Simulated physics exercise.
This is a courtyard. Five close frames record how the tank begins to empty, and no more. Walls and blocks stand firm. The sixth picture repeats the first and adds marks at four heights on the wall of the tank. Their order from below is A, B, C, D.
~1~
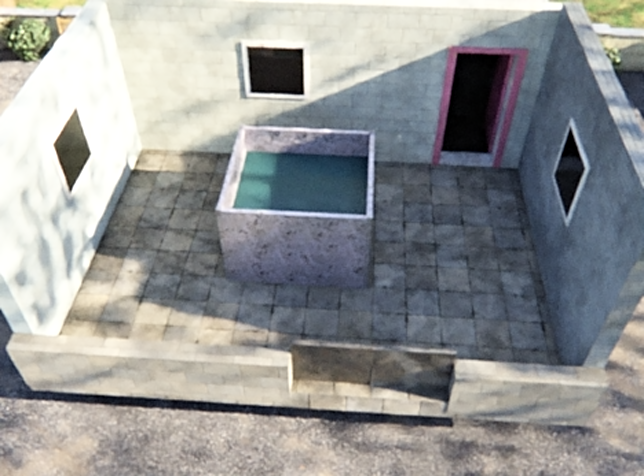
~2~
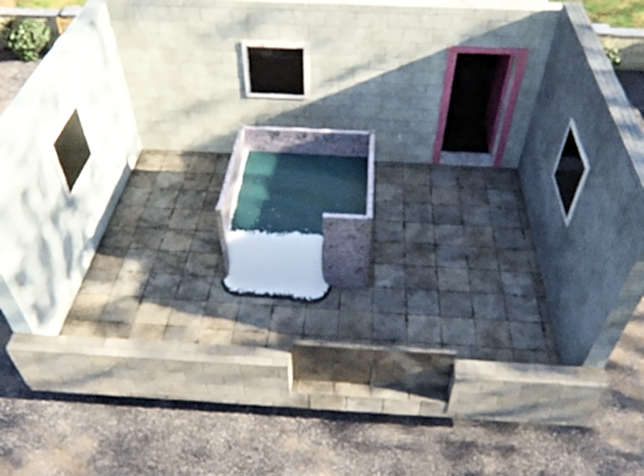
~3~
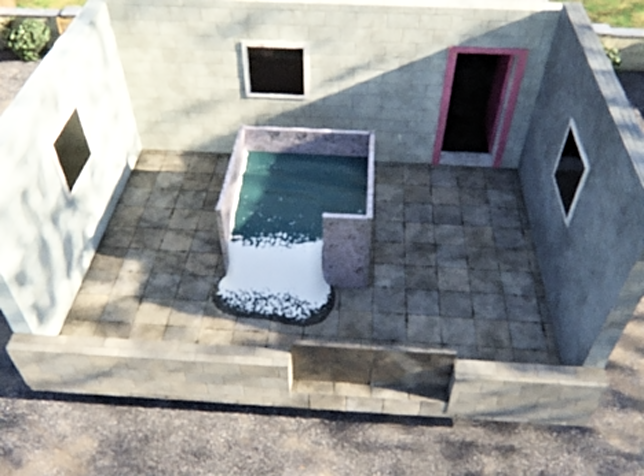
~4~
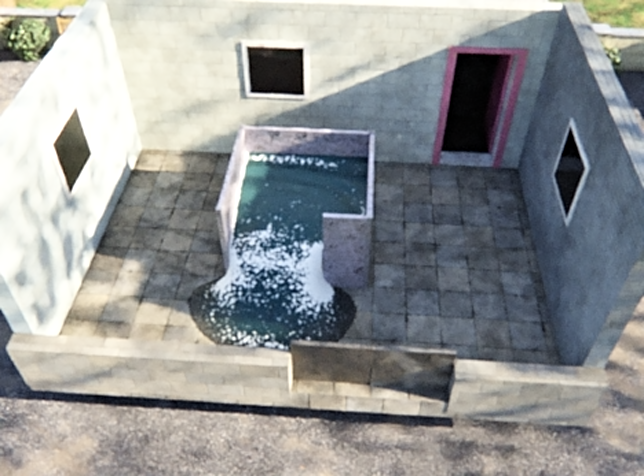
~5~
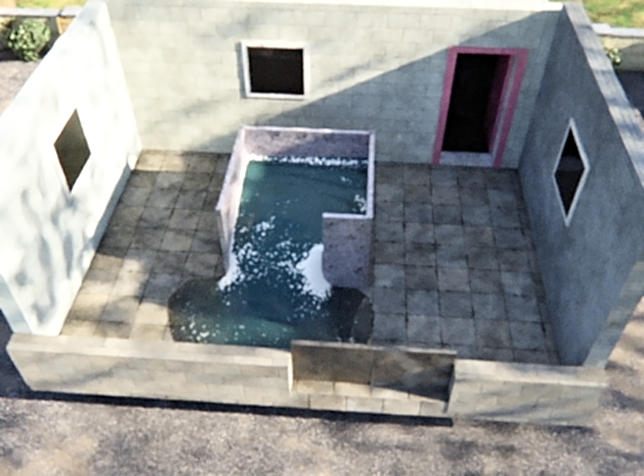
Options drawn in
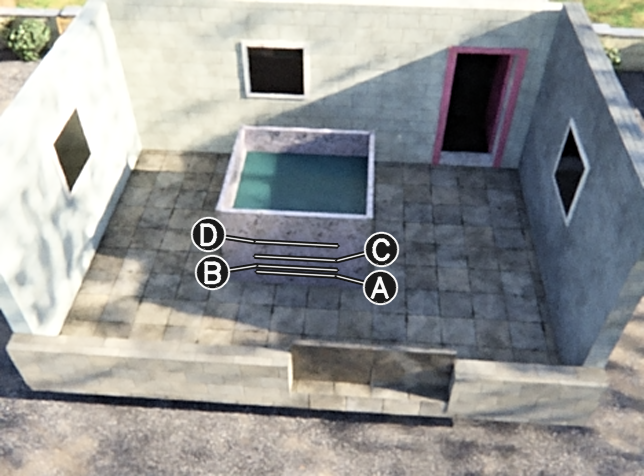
A walled courtyard held a square tank of still water until part of its front side opened, and water poured out in a white, foamy rush, spreading across the paved floor near the low front wall.
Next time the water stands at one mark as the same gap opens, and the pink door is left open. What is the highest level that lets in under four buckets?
C.
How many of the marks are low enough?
Three.
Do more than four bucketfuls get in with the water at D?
Yes.
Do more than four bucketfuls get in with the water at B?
No, that is safe.
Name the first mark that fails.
D it is.
In white, A at (296, 273); B at (296, 267); C at (295, 258); D at (295, 243); from the bottom up A, B, C, D.
Choosing A, nothing gets over.
Choosing B, nothing gets over.
Choosing C, a splash gets over, under a bucket.
Choosing D, about 10 bucketfuls get in.
